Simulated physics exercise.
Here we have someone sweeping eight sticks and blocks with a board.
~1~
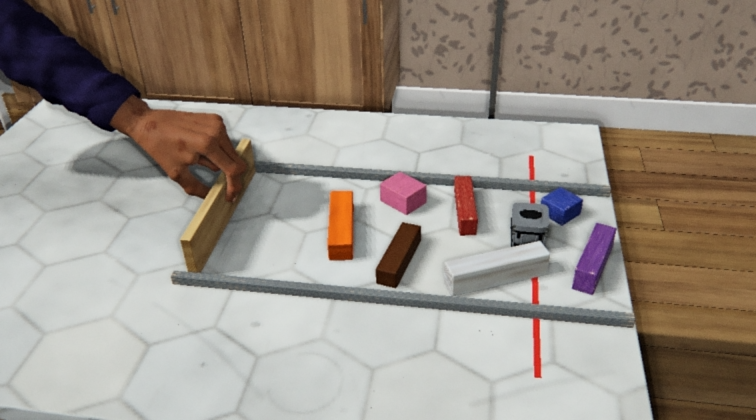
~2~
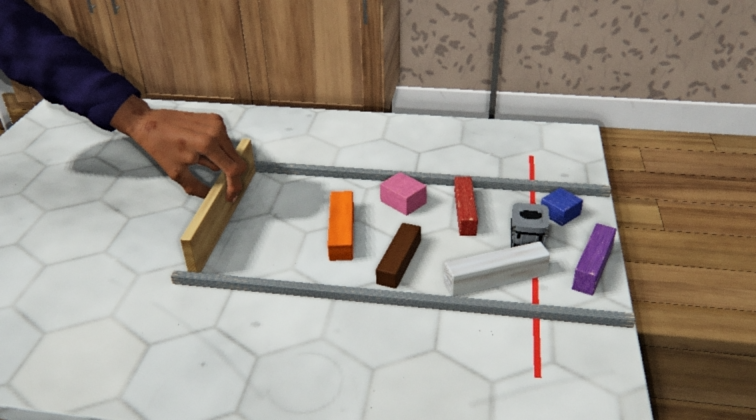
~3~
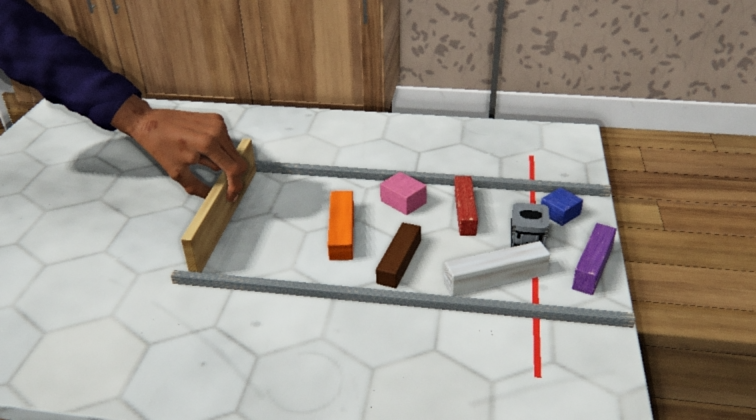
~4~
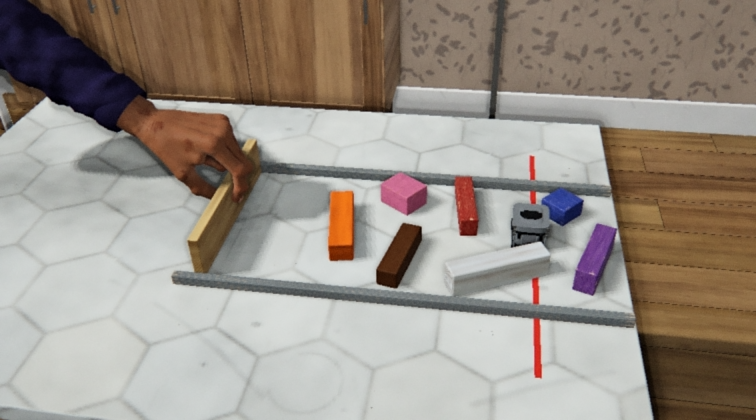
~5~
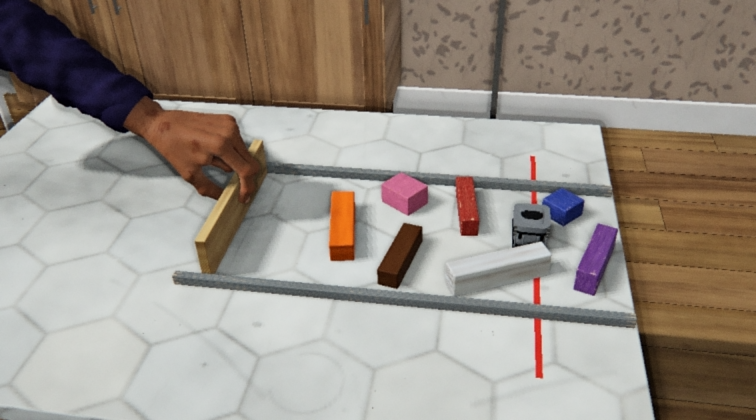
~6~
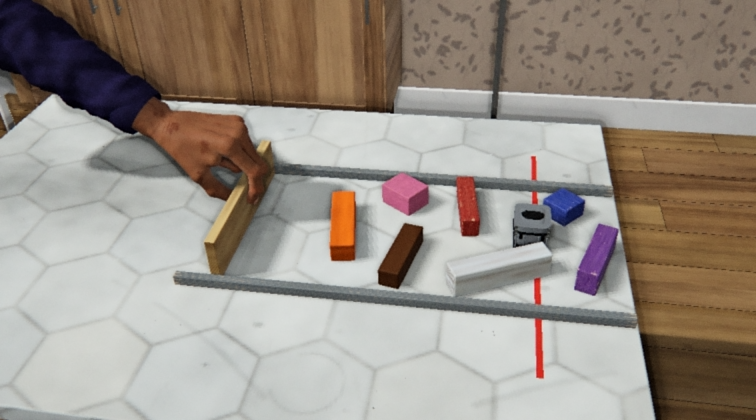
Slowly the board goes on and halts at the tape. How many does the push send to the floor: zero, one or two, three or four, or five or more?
As it turns out, the number that fall off is one or two.
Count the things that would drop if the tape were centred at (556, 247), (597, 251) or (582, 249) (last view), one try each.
Down on the floor: 2, 6 and 5.
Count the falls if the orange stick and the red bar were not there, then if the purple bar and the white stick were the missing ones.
Fallen: 0, and 0 in the other try.
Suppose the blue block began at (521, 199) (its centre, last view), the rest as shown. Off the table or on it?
The blue block survives.
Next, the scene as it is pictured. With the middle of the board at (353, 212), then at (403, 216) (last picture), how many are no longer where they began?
By then 1, and 3.
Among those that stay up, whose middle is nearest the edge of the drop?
That is the blue block.
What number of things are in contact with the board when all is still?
The number is 3.
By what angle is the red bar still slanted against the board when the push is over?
Some 20 degrees.
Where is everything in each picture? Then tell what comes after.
The first picture shows purple bar (595, 258); blue block (561, 206); grey case (529, 226); board (222, 202); tape (534, 245).
The second picture shows blue block (561, 207); board (222, 202).
The third picture shows grey case (529, 226); pink block (403, 193).
The fourth picture shows purple bar (595, 258); red bar (466, 205).
The fifth picture shows blue block (563, 207); white stick (498, 269).
The sixth picture shows purple bar (597, 258); blue block (563, 207); grey case (531, 227); board (243, 204); tape (536, 246).
Early on, none off yet; purple bar at rest near (597, 258); blue block at rest near (563, 207); grey case at rest near (531, 227).
A while later, none off yet; purple bar travelled a little near (615, 260); blue block moving near (572, 208); grey case travelled a little near (554, 233).
Finally, the number that fall off is one or two; lost, purple bar.
